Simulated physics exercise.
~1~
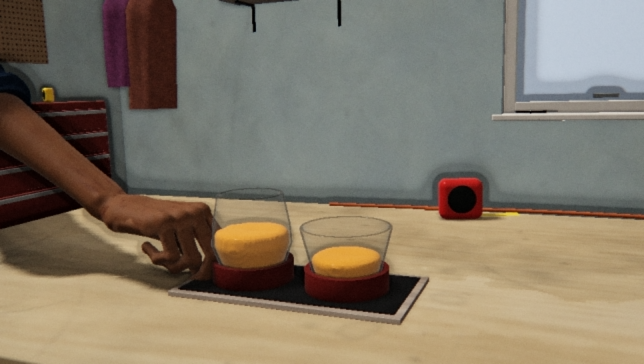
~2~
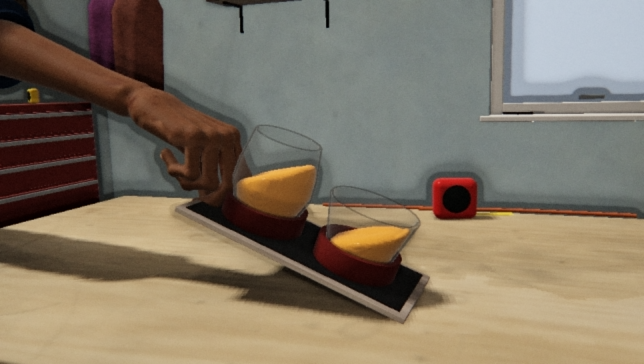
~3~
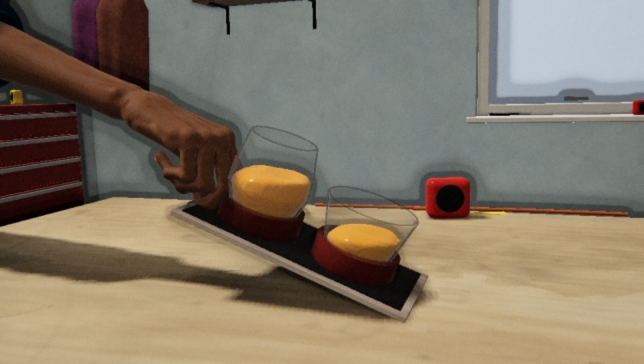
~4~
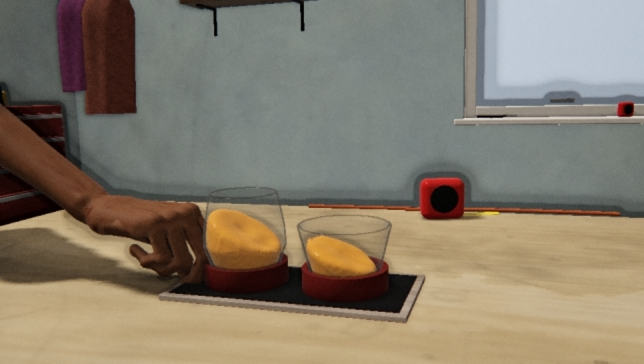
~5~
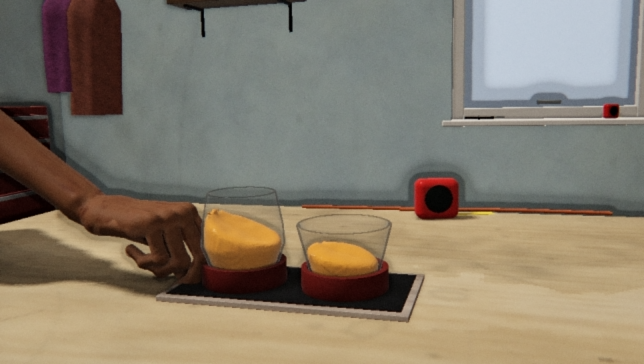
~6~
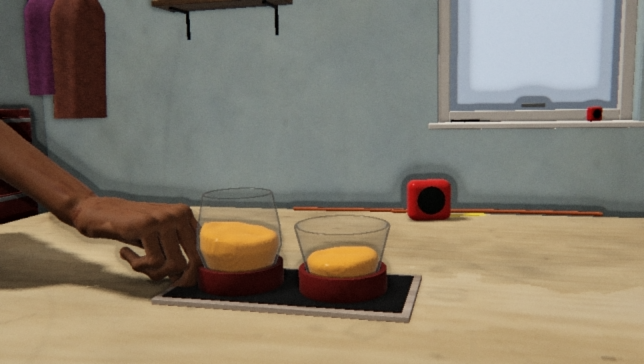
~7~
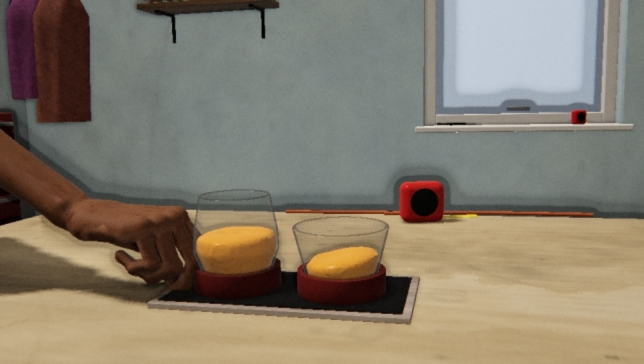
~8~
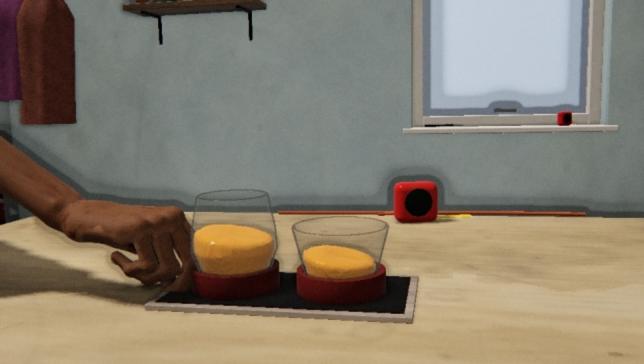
A hand lifts the left end of a tray holding two glasses of orange juice, then lowers it, and the juice settles.
